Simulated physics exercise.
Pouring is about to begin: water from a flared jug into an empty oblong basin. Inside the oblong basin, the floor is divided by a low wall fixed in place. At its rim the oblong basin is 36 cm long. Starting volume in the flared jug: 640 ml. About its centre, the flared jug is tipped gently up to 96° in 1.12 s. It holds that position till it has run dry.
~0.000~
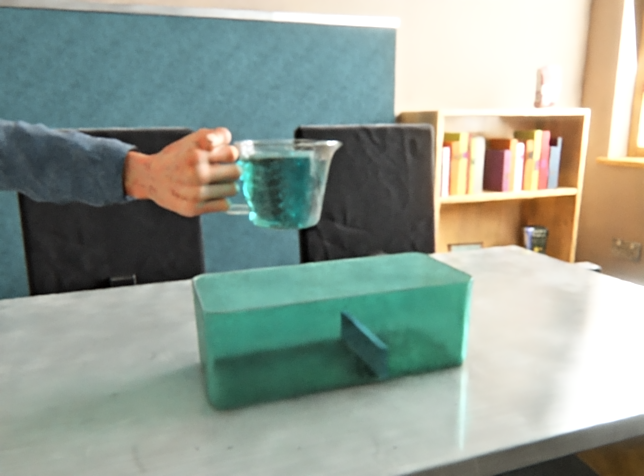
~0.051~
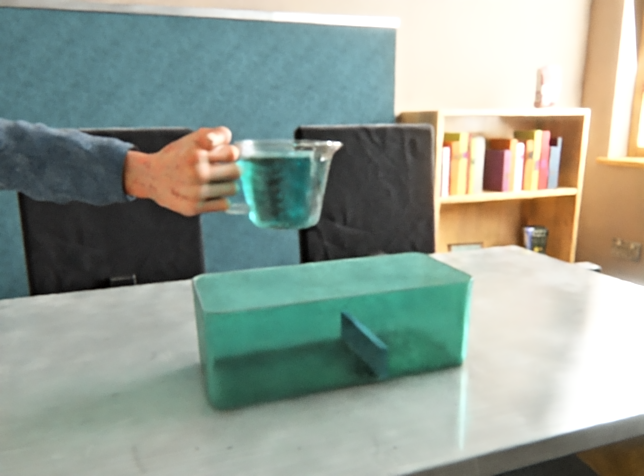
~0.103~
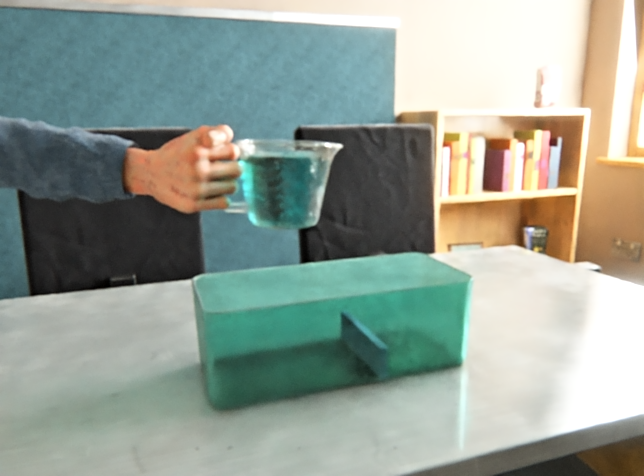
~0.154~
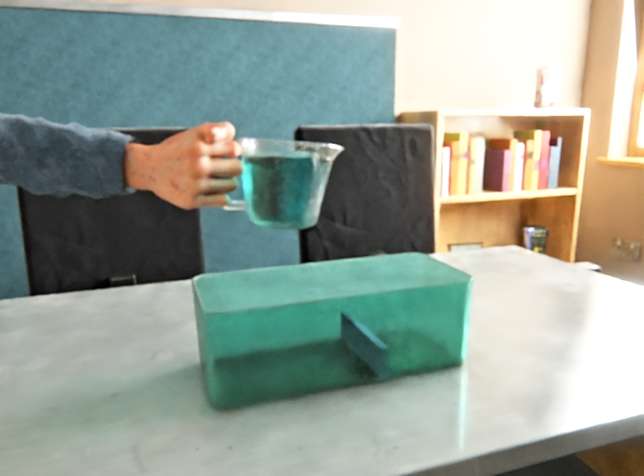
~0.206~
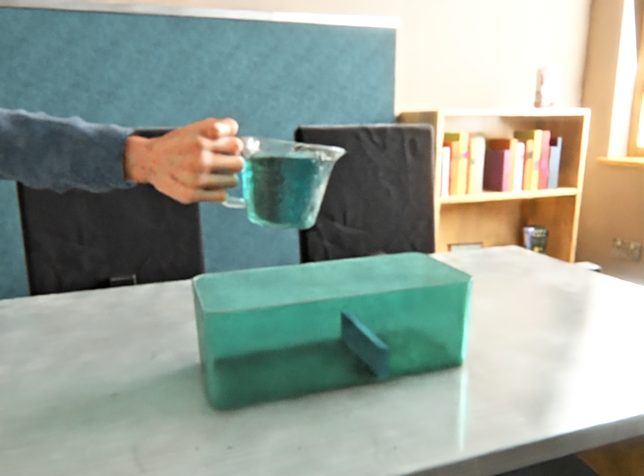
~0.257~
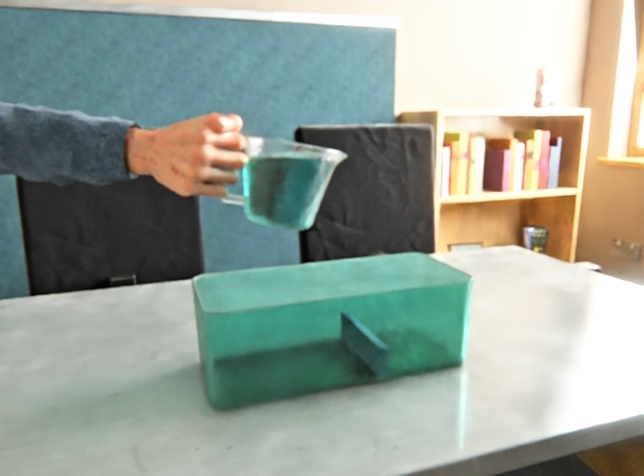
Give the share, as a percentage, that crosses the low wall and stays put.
Around 84 %.
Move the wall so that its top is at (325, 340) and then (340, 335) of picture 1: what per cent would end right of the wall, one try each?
In order, 95 and 95 per cent.
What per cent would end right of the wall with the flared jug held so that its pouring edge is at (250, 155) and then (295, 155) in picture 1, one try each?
Try 1: Approx. 5 %; try 2: Approx. 5 %.
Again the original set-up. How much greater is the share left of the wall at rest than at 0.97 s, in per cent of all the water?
I'd put it near 12 percent.
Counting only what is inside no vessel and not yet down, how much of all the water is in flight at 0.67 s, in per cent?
Near 20 per cent at that moment.
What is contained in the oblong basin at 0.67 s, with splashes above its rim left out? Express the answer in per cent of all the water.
10 %, give or take.
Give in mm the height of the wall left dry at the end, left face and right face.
The left comes to roughly 40 mm and the right to roughly 14 mm.
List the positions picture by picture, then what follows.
In the first frame, tilt 0°; pouring edge (341, 143); surface from (239, 156) to (325, 154); the oblong basin's rim runs from (197, 295) to (447, 266); the wall's top is at (362, 328).
In the second frame, tilt 0°; pouring edge (342, 143); surface from (239, 156) to (325, 154).
In the third frame, tilt 2°; pouring edge (342, 145); surface from (240, 156) to (326, 155).
In the fourth frame, tilt 4°; pouring edge (344, 147); surface from (242, 155) to (328, 155).
In the fifth frame, tilt 8°; pouring edge (345, 151); surface from (244, 156) to (330, 155).
In the sixth frame, tilt 12°; pouring edge (347, 156); surface from (245, 157) to (335, 157).
Then, 0.67 s in, the tilt is 62° and 69 per cent is still to pour, 0 is left of the wall and 10 right of it.
Then, 0.97 s in, the tilt is 92° and 17 per cent is still to pour, 3 is left of the wall and 65 right of it.
Then, 1.28 s in, the tilt is 96° and 1 per cent is still to pour, 14 is left of the wall and 83 right of it.
Then, 1.62 s in, the tilt is 96° and 0 per cent is still to pour, 16 is left of the wall and 84 right of it.
Finally, 16 per cent lies left of the wall, 84 right of it and 1 outside.
